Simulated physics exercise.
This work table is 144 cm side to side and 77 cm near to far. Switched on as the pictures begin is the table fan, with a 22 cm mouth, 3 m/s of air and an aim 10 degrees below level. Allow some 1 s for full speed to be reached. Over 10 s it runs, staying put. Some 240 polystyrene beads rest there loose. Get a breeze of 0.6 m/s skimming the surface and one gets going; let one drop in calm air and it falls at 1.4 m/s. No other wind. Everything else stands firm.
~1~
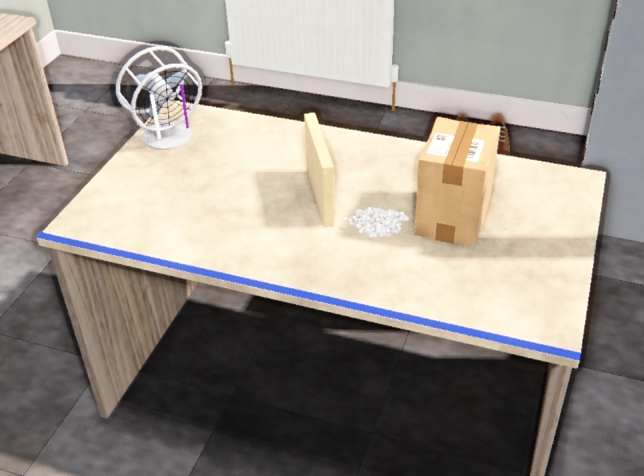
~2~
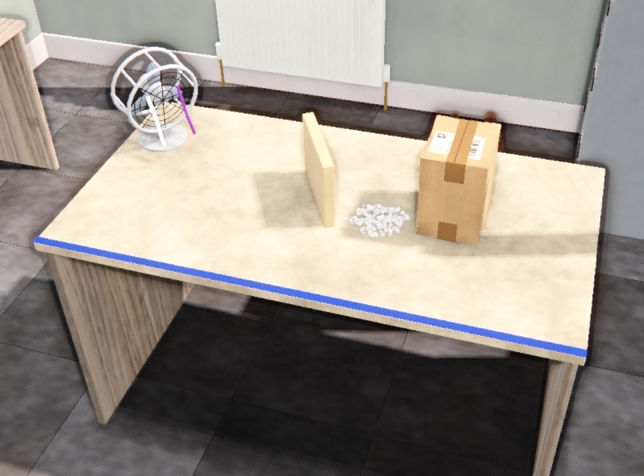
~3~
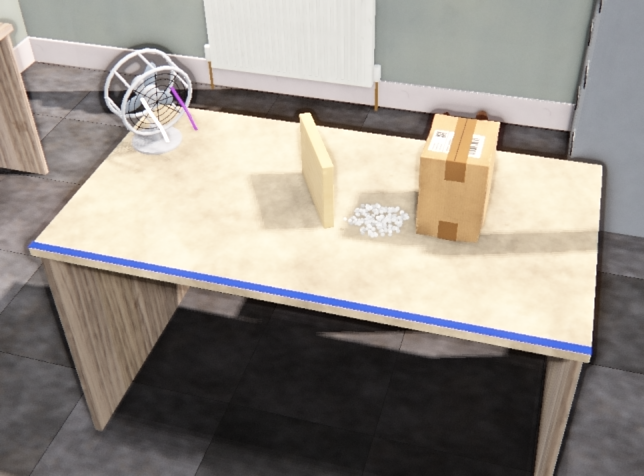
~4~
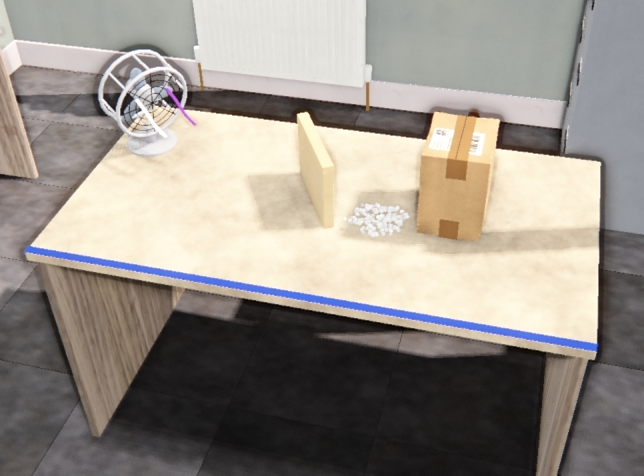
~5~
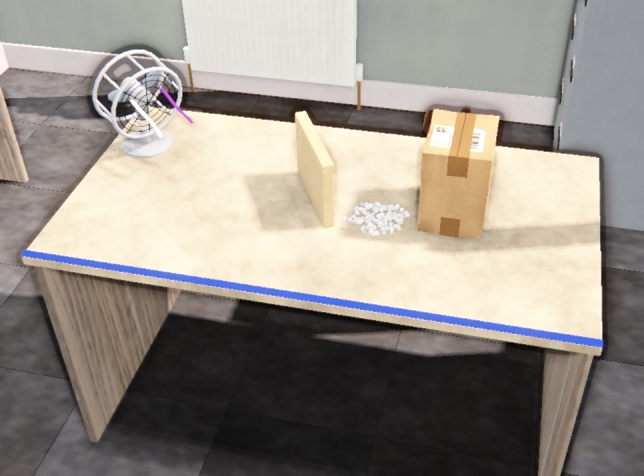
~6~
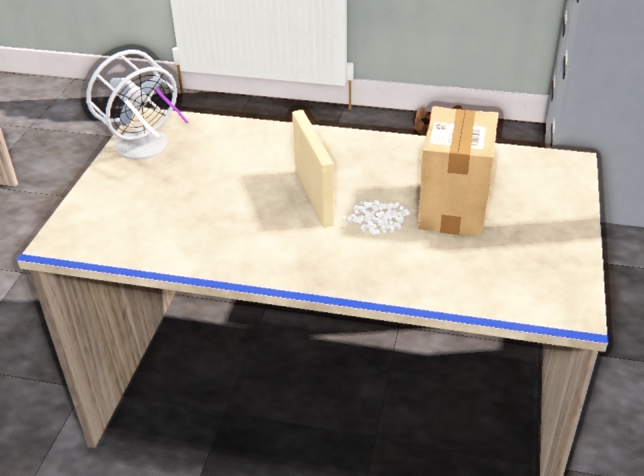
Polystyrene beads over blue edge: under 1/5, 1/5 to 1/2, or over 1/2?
Under 1/5.
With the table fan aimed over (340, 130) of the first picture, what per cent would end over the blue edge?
Aimed like that, I'd expect around 0 in a hundred.
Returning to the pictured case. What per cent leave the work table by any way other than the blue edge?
About 0 %.
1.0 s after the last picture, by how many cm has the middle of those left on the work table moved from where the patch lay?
It comes to near 0 cm.
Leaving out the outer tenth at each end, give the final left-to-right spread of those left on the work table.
Around 10 centimetres from left to right.
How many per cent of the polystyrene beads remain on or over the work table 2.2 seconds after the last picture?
The remaining share is about 100 %.
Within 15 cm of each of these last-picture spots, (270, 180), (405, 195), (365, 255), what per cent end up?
Estimates in listed order: 0 %; 60 %; 40 %.
Then, 1.0 s after the last picture the count stands so, 0 % are over the blue edge; the middle of those still in play is near (378, 215).
Then, 2.2 s after the last picture the count stands so, 0 % are over the blue edge; the middle of those still in play is near (378, 215).
Then, 4.6 s after the last picture the count stands so, 1 % are over the blue edge; the middle of those still in play is near (378, 215).
Then, 9.1 s after the last picture, at the end, 1 % are over the blue edge; the middle of those still in play is near (378, 215).
